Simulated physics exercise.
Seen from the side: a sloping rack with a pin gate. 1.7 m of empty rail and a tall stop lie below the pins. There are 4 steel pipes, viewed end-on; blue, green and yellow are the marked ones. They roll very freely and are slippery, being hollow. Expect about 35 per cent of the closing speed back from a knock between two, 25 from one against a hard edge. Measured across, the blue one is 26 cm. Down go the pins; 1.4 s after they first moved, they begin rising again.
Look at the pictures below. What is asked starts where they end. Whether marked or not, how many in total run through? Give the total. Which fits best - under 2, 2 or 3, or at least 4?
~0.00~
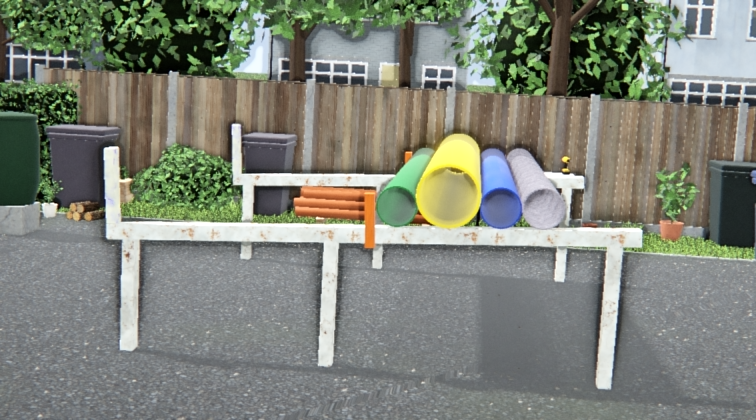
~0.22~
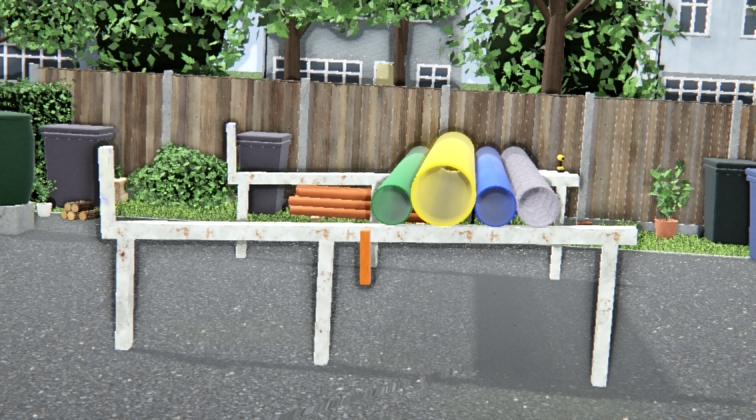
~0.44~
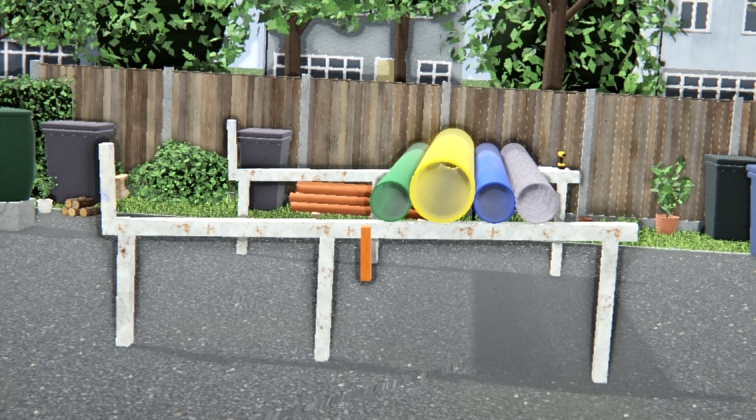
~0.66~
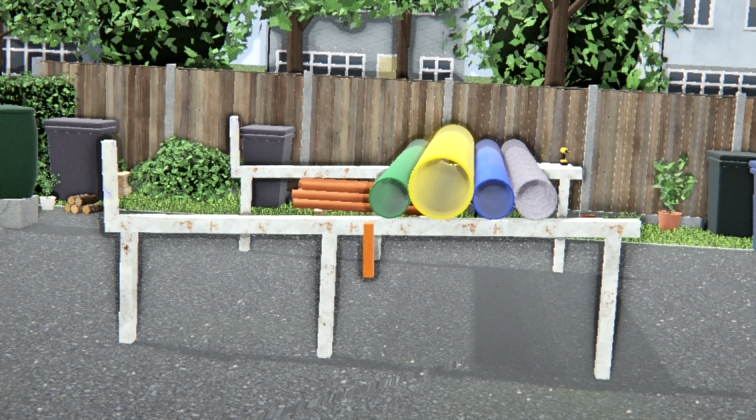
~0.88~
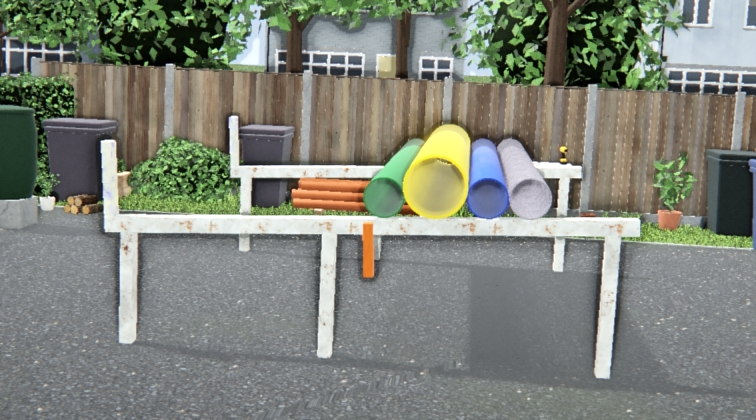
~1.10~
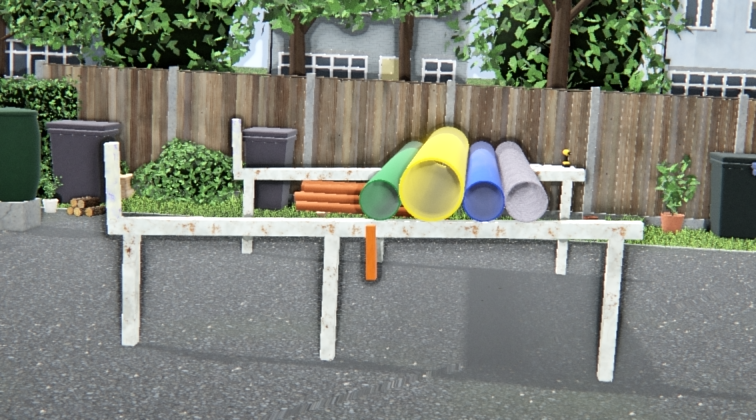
I would say under 2.
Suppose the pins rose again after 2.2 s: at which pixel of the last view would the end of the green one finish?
Near pixel (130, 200).
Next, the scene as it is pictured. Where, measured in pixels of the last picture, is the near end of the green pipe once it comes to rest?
I'd say somewhere close to (135, 199).
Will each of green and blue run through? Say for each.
Green passes the pins; blue is held back.
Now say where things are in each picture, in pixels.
In the first picture, blue at (501, 208), green at (397, 207), yellow at (449, 196); pins up; the rack falls 3°.
In the second picture, blue at (496, 206), green at (391, 205), yellow at (443, 195); pins down.
In the third picture, blue at (494, 203), green at (390, 202), yellow at (442, 191); pins down.
In the fourth picture, blue at (493, 199), green at (389, 198), yellow at (441, 188); pins down; the first has rolled 5 cm.
In the fifth picture, blue at (488, 199), green at (384, 198), yellow at (436, 187); pins down; the first has rolled 5 cm.
In the sixth picture, blue at (484, 201), green at (380, 201), yellow at (431, 190); pins down; the first has rolled 10 cm.
After 1.3 s, blue is on the rails, 65 cm above the pins, rolling left; green is on the rails, 5 cm above the pins, rolling left; yellow is on the rails, 35 cm above the pins, rolling left; 0 below the pins.
After 1.4 s, blue is on the rails, 60 cm above the pins, rolling left; green is on the rails, 5 cm below the pins, rolling left; yellow is on the rails, 30 cm above the pins, rolling left; 1 below the pins.
After 1.5 s, green is on the rails, 5 cm below the pins, rolling left; no change for blue and yellow; 1 below the pins.
After 1.6 s, blue is on the rails, 55 cm above the pins, rolling left; green is in the air, 10 cm below the pins, rolling left; yellow is on the rails, 25 cm above the pins, rolling left; 1 below the pins.
At rest (3.7 s), blue is on the rails, 55 cm above the pins; green is on the rails, 150 cm below the pins; yellow is on the rails, 25 cm above the pins; 1 below the pins.
